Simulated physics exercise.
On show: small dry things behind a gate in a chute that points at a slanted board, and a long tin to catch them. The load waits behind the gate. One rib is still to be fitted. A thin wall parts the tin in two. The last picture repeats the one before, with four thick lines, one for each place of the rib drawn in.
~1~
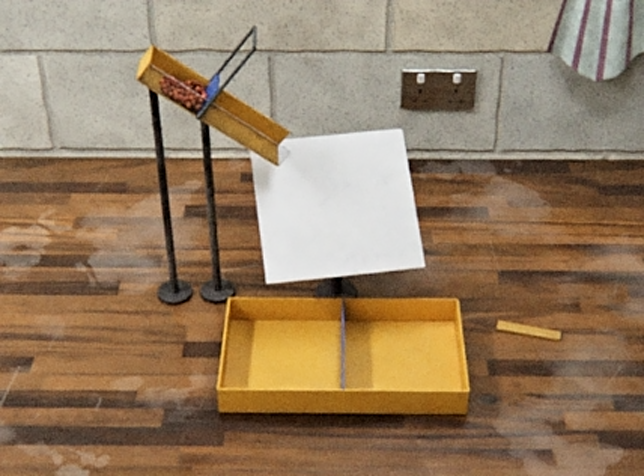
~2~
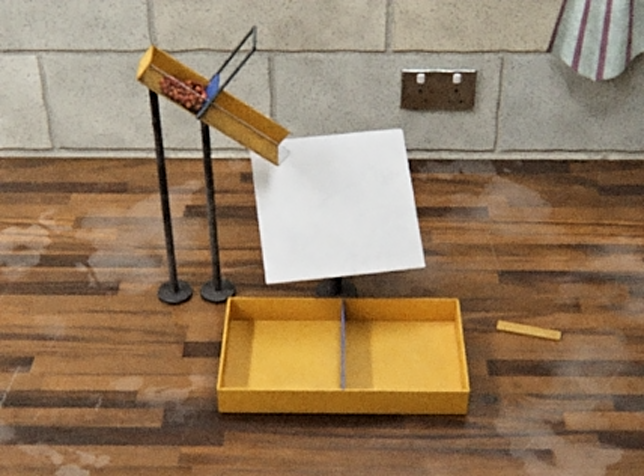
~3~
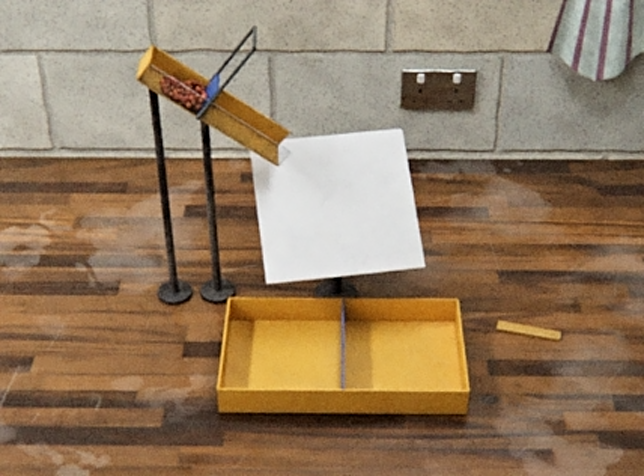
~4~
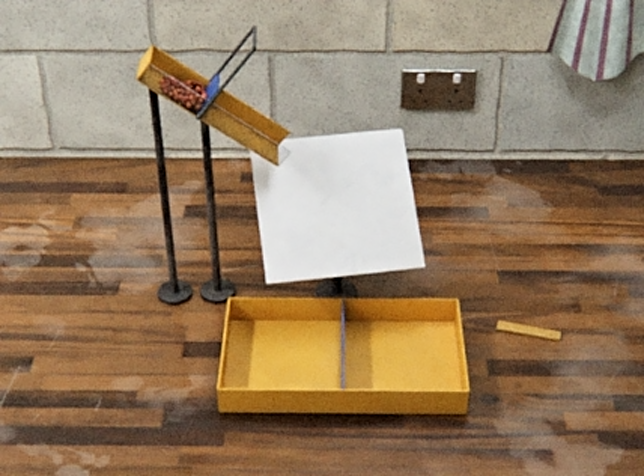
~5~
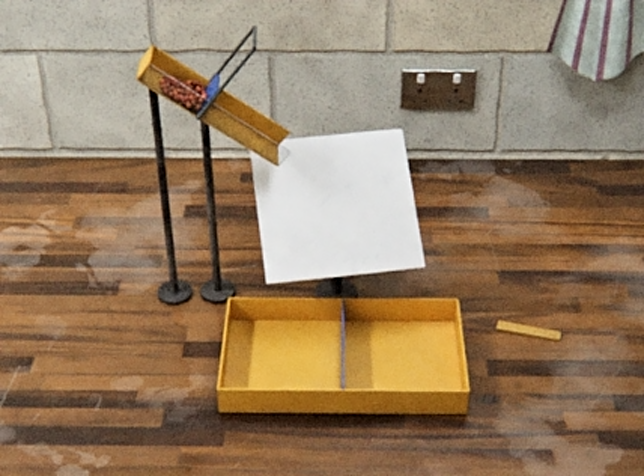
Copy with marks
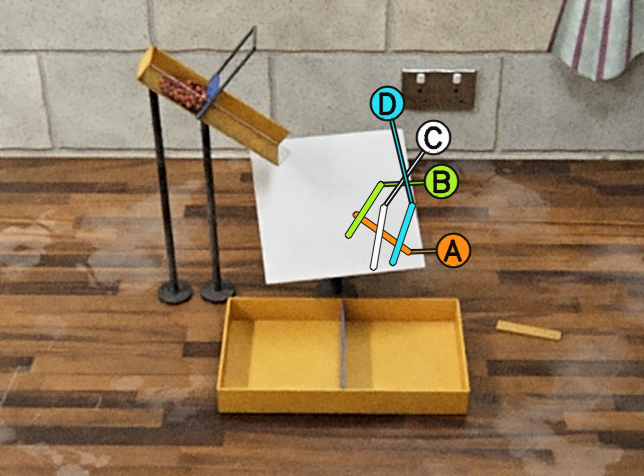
A white board stood tilted behind a divided yellow tray on a wooden counter, while small reddish pellets sat behind a blue gate in a sloping chute at the upper left; nothing visibly moved.
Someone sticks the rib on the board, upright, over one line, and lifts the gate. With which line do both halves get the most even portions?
It is B.
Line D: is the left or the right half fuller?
The right half.
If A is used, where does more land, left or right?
The right half.
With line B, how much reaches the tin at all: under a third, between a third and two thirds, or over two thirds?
Line B gives over two thirds.
On the marked copy, line A from (356, 214) to (408, 251); line B from (380, 184) to (348, 235); line C from (383, 207) to (373, 267); line D from (412, 205) to (392, 262).
With A, of what is caught, a stray few in the left half, nearly all in the right.
With B, of what is caught, about two thirds in the left half, about a third in the right.
With C, of what is caught, a small part in the left half, nearly all in the right.
With D, of what is caught, a stray few in the left half, nearly all in the right.
